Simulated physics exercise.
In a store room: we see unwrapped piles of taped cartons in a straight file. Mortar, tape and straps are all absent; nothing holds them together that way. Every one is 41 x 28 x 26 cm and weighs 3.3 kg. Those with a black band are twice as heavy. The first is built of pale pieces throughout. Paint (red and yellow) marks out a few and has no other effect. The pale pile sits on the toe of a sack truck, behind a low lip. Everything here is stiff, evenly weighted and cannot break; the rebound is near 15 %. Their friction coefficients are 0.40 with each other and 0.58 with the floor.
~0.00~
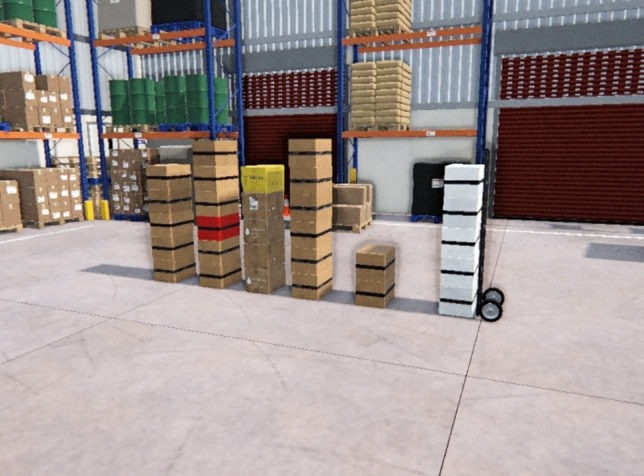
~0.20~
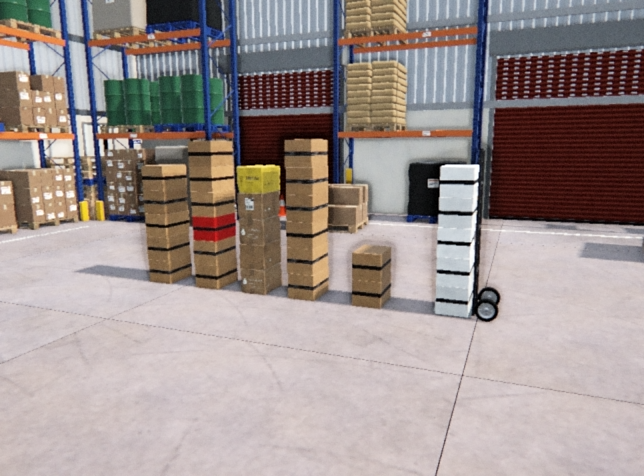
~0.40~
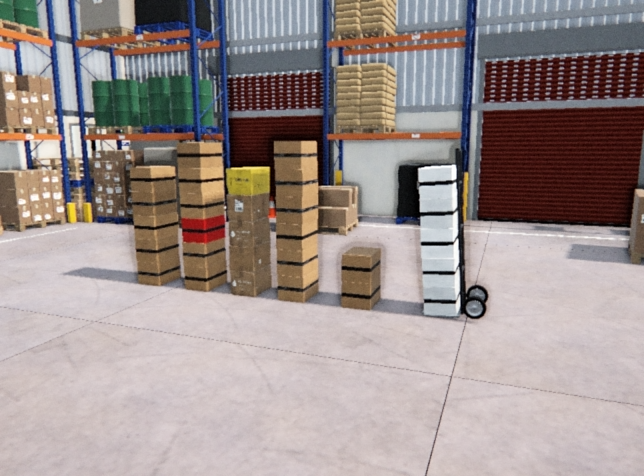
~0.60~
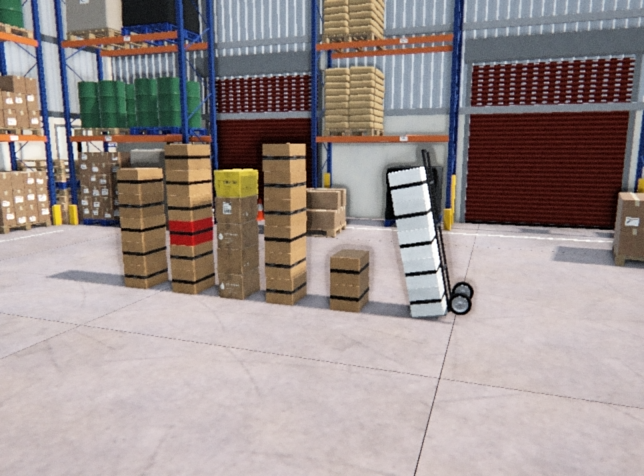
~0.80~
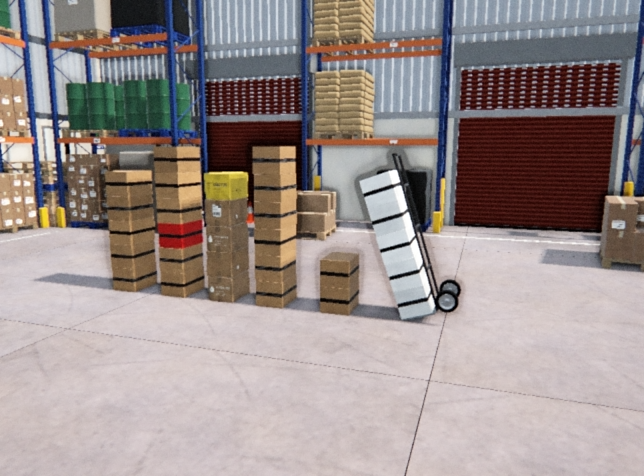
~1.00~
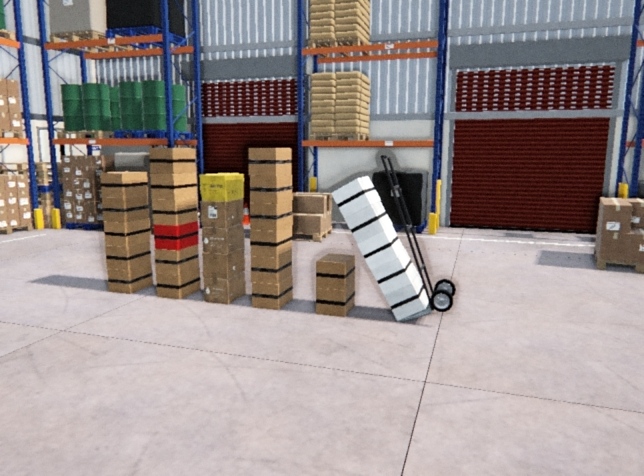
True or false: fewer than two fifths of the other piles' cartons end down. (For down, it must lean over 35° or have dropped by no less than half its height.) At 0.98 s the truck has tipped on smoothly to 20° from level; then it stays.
True.
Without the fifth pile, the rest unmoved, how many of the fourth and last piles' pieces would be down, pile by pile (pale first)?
In that case fourth pile: 0; last pile: 0.
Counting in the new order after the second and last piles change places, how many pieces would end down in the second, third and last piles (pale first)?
Down tally in the new order: Second = 5, third = 6, last = 2.
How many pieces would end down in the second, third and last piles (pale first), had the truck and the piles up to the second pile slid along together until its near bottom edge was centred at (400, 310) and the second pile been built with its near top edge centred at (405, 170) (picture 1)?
Down by pile: Second 5, third 6, last 4.
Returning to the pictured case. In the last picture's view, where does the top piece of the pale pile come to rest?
The top pale piece ends up roughly at (299, 247).
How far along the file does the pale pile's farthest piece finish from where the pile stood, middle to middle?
120 cm.
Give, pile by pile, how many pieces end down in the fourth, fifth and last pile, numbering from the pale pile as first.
Pieces: Fourth 0, fifth 0, last 0.
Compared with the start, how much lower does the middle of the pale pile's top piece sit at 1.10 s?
Some 20 centimetres.
After 1.10 s, 5 of the pale pile down; none of the 24 other cartons down.
After 1.28 s, 5 of the pale pile down; none of the 24 other cartons down, 1 disturbed.
After 1.76 s, 5 of the pale pile down; none of the 24 other cartons down, 4 disturbed.
In the end (3.0 s), 5 of the pale pile down; none of the 24 other cartons down, 4 disturbed; red carton unmoved; yellow carton unmoved. That is 0 per cent. From the last view, middles, red carton near (177, 235), yellow carton near (223, 187).
